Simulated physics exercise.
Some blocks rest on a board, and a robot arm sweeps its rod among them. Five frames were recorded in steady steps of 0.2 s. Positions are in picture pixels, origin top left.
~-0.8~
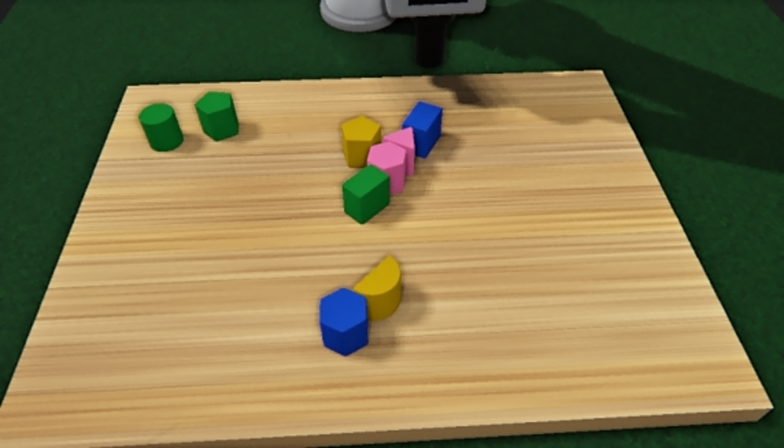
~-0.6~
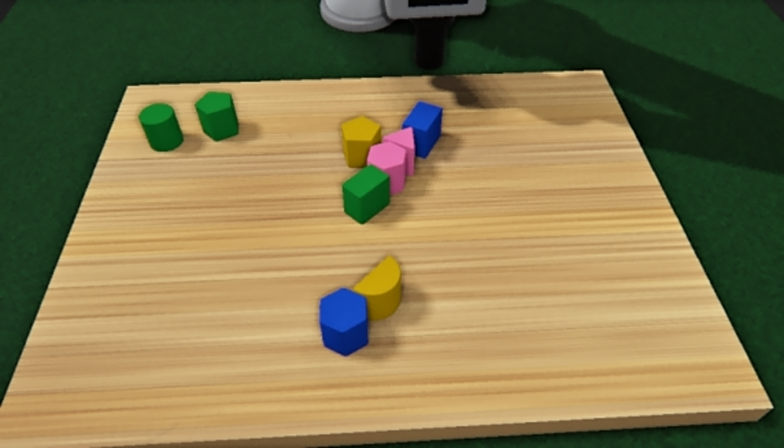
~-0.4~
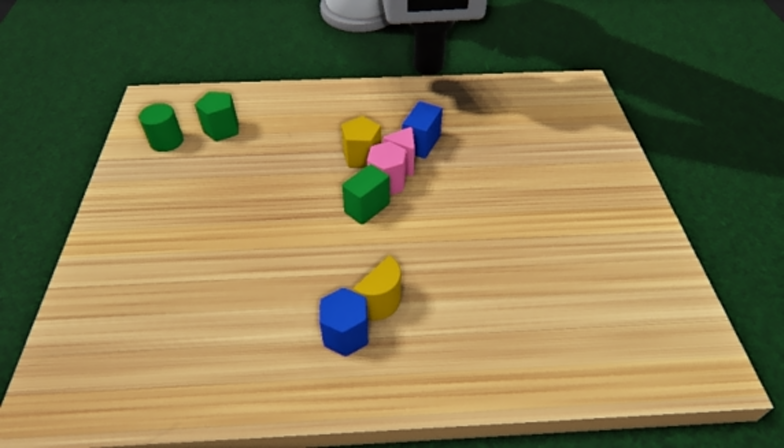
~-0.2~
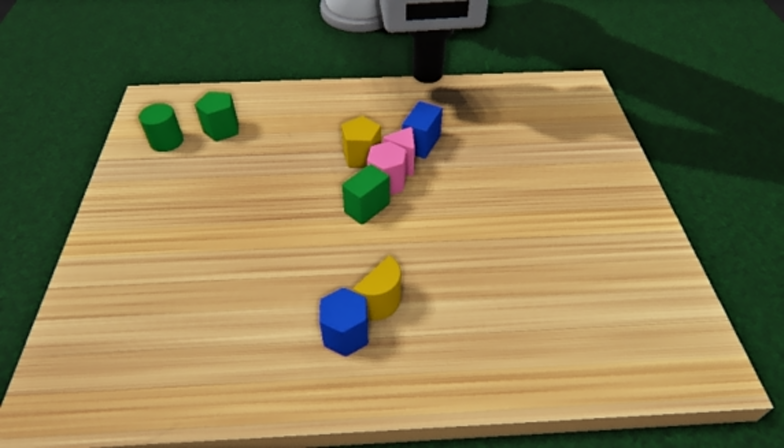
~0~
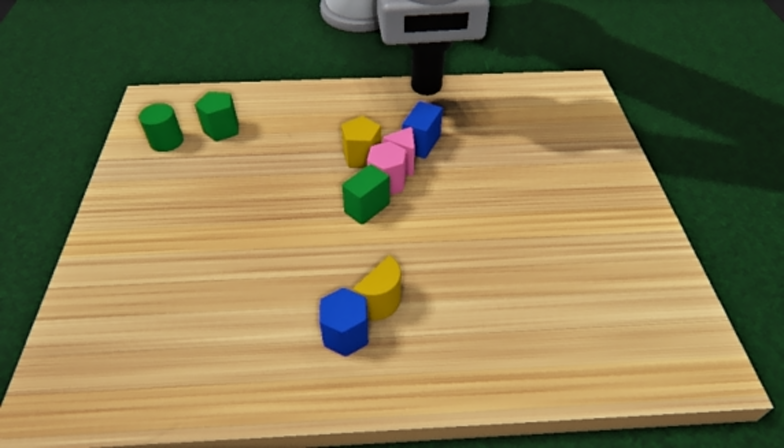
The robot arm's dark rod moves slightly toward the blue rectangle while the blocks stay still.
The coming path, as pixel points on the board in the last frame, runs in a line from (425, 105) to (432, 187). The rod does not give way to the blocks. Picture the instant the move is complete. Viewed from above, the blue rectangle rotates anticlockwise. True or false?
True
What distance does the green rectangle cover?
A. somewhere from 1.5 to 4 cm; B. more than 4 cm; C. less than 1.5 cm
C
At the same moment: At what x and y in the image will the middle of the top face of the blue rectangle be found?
It should be at (454, 185) by then.
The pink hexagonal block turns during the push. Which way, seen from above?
Its spin: Clockwise.
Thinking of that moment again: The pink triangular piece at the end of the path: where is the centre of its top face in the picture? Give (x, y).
It ends at (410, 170).
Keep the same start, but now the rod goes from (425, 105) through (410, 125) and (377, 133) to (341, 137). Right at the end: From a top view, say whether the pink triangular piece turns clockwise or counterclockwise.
From overhead, clockwise.
On the path given first. One third of the way, rod at (429, 113); green rectangle at (360, 184); pink hexagonal block at (384, 159), turned 20° clockwise; pink triangular piece at (407, 147), turned 25° clockwise; blue rectangle at (429, 127), turned 15° anticlockwise.
Two thirds of the way, rod at (431, 140); green rectangle at (358, 184), turned 15° anticlockwise; pink hexagonal block at (383, 160), turned 30° clockwise; pink triangular piece at (417, 161), turned 90° clockwise; blue rectangle at (443, 155), turned 45° anticlockwise.
At the end, rod at (433, 169); green rectangle at (358, 184), turned 15° anticlockwise; pink hexagonal block at (383, 160), turned 30° clockwise; pink triangular piece at (410, 170), turned 95° clockwise; blue rectangle at (454, 185), turned 60° anticlockwise.
